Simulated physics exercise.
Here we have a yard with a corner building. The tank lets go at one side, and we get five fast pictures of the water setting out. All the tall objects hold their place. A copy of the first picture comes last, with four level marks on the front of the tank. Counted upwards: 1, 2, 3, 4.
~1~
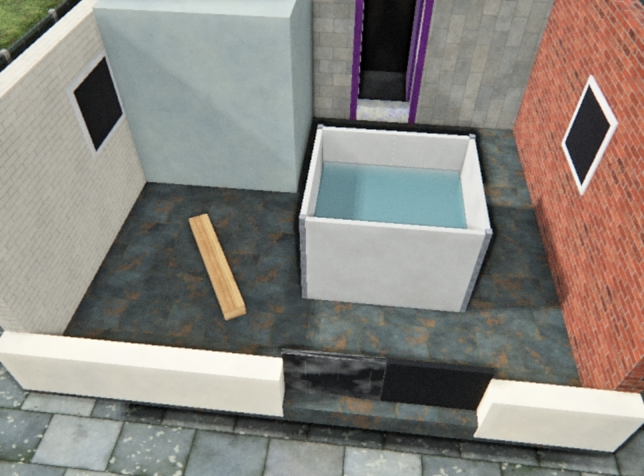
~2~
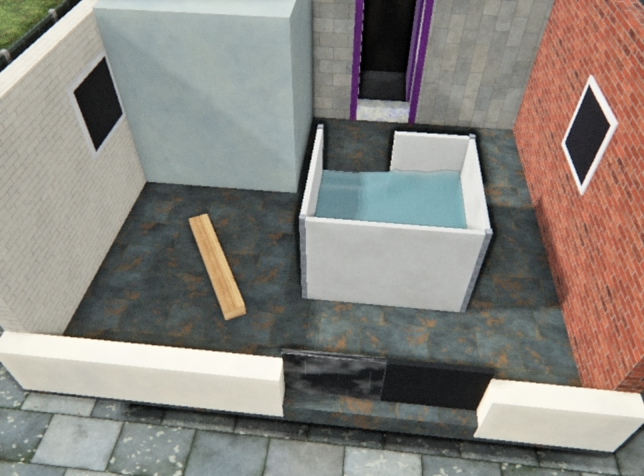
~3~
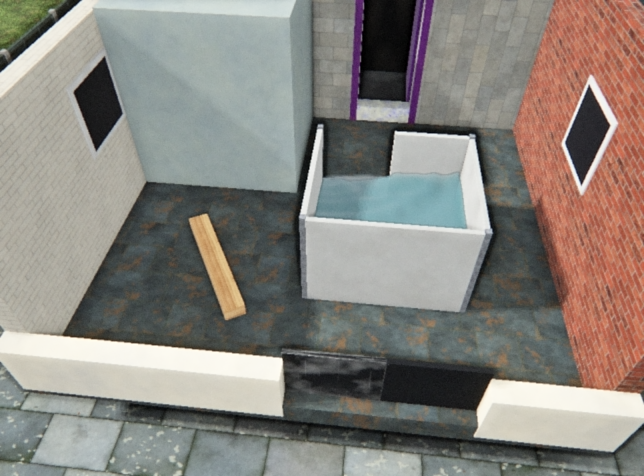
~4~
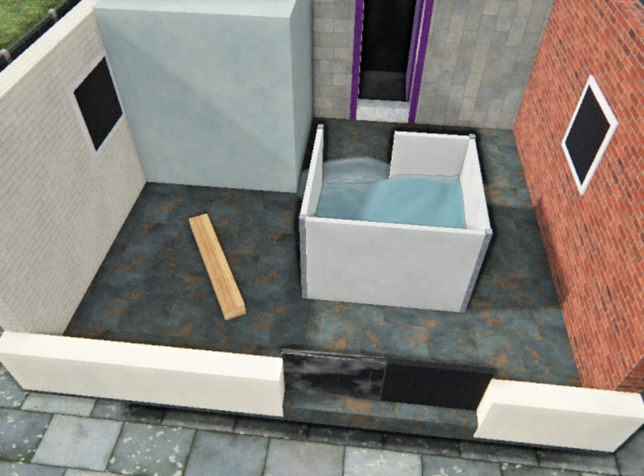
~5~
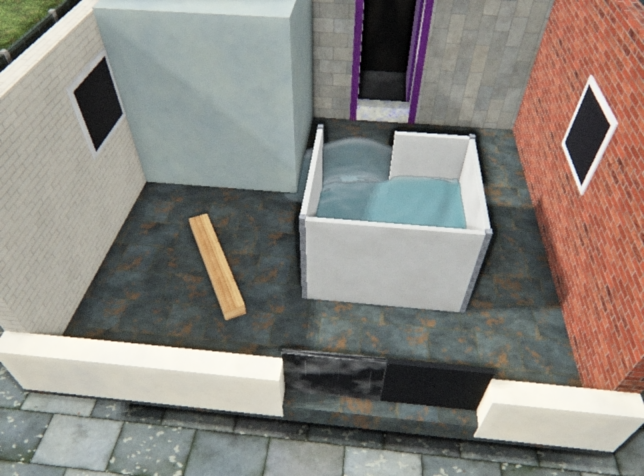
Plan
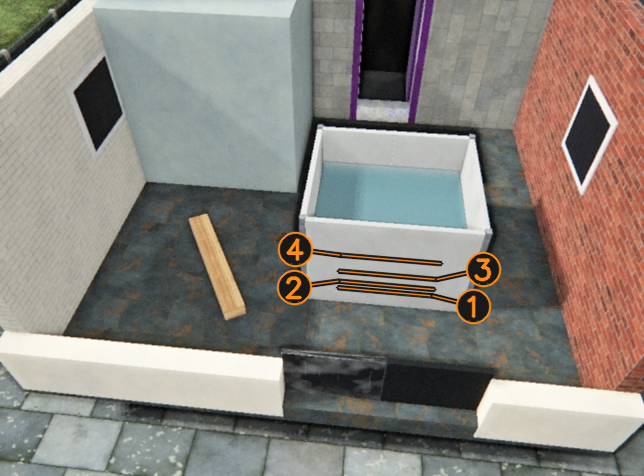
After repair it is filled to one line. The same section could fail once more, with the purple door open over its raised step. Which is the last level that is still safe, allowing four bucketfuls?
Line 3.
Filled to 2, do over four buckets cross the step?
No, that is safe.
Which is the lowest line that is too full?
That is line 4.
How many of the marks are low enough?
Three of them.
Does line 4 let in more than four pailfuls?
Yes, that goes wrong.
On the marked copy, 1 at (385, 291); 2 at (386, 285); 3 at (387, 275); 4 at (390, 259); from the bottom up 1, 2, 3, 4.
For line 1, nothing gets over.
For line 2, nothing gets over.
For line 3, a splash gets over, under a bucket.
For line 4, about 10 bucketfuls get in.
